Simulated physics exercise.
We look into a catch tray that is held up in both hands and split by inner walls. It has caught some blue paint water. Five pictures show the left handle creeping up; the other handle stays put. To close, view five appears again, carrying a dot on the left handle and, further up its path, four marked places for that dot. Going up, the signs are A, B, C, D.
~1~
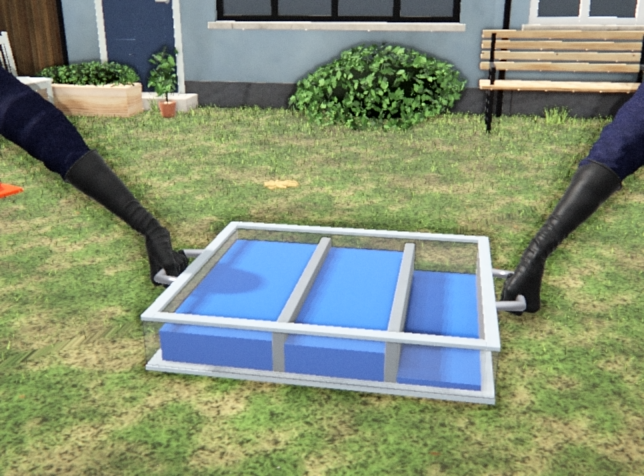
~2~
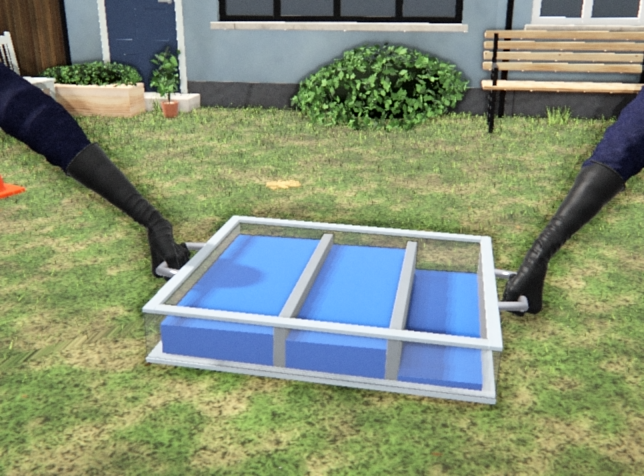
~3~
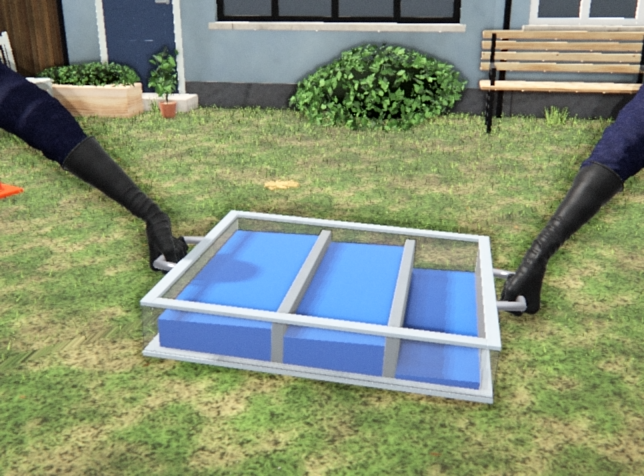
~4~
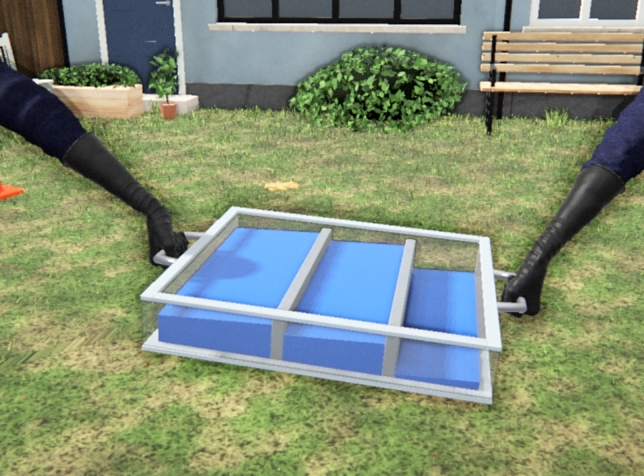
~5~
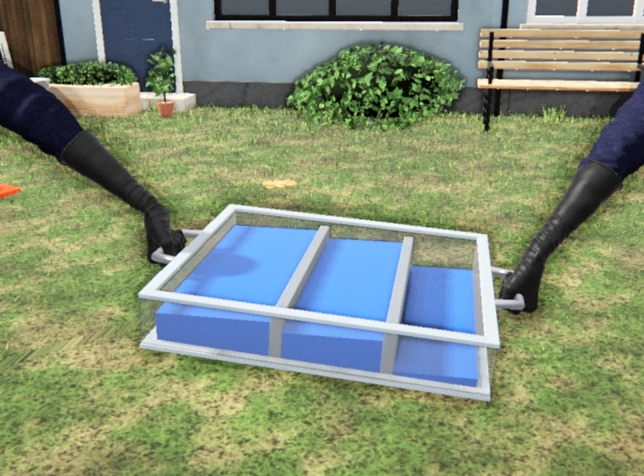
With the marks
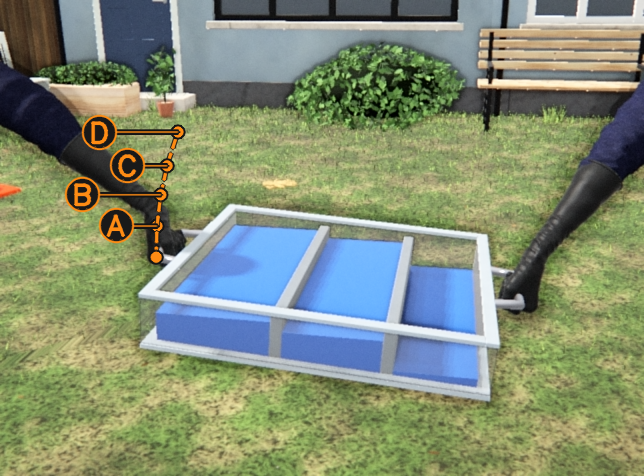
The clip opens on two black-gloved hands holding a clear tray of blue liquid above a lawn, its inner walls making three bays, fullest at left and shallowest at right. The hands then tilt it very slightly down to the right, while the liquid stays divided between the bays.
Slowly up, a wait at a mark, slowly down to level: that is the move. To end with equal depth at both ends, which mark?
I would pick stop C.
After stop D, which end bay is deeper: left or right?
The right one.
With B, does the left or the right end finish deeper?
The left end bay.
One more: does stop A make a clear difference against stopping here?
No, it changes little.
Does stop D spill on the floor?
Yes, some is lost.
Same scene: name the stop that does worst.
It is A.
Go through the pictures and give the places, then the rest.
In the first picture, the tray is level; deepest in the left bay, at (255, 282), shallowest in the right; left handle at (172, 265).
In the second picture, tipped about 1° down to the right; no wall is crossed; left handle at (174, 258).
In the third picture, tipped about 3° down to the right; no wall is crossed; left handle at (171, 252).
In the fourth picture, tipped about 4° down to the right; no wall is crossed; left handle at (171, 247).
In the fifth picture, tipped about 4° down to the right; deepest in the left bay, at (252, 266), shallowest in the right; left handle at (169, 244).
On the marked copy, A at (156, 225); B at (160, 194); C at (167, 165); D at (177, 132).
If A is chosen, the left end bay stands much deeper than the other; nothing spills.
If B is chosen, the left end bay stands much deeper than the other; nothing spills.
If C is chosen, the two end bays stand about equally deep; nothing spills.
If D is chosen, the right end bay stands much deeper than the other; about 5 % goes over the rim.
